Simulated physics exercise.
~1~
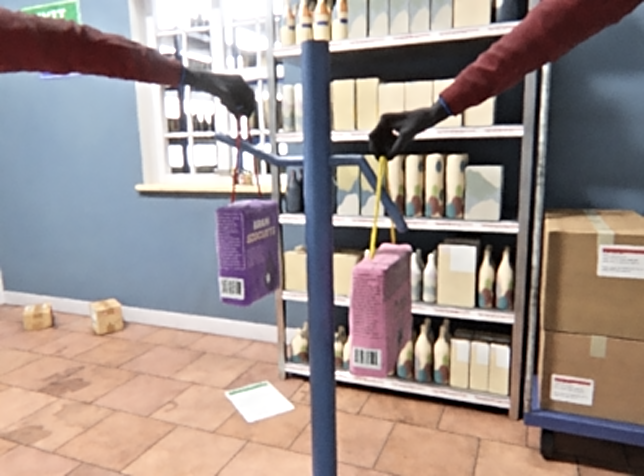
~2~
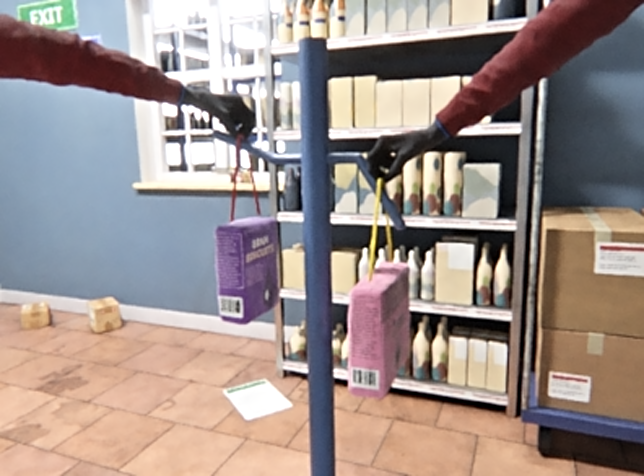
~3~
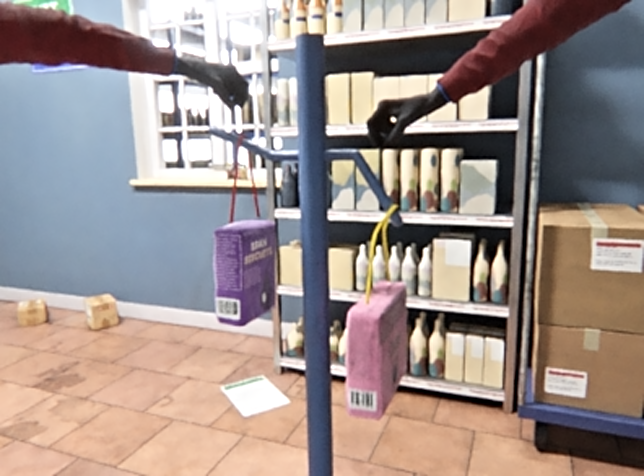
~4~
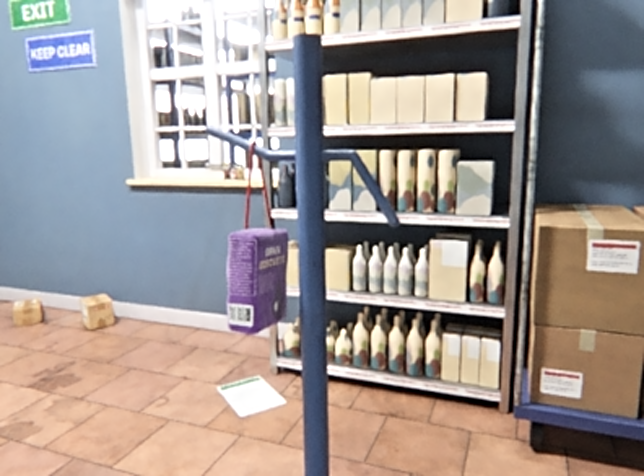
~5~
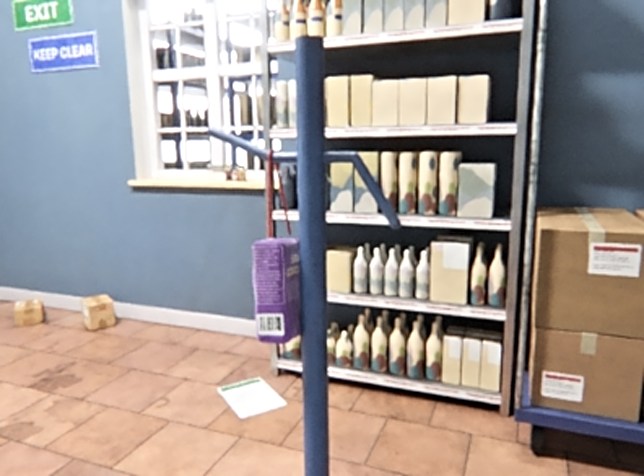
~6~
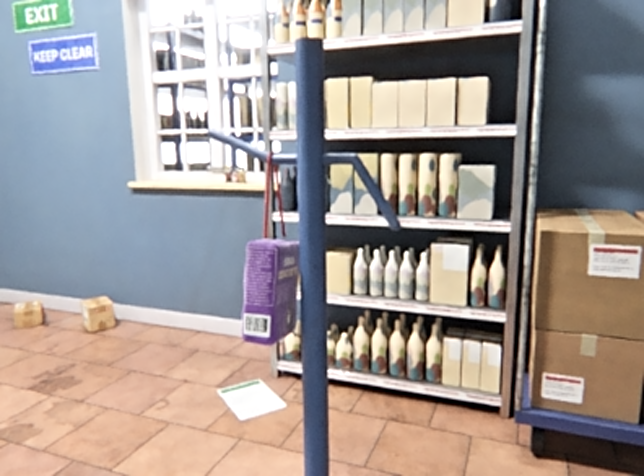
In a storeroom with stocked shelves, two gloved hands hung a purple bag and a pink bag on a blue post's pegs and let go; the pink one slipped off the right peg and dropped from sight, while the purple one stayed hanging, turning slightly.
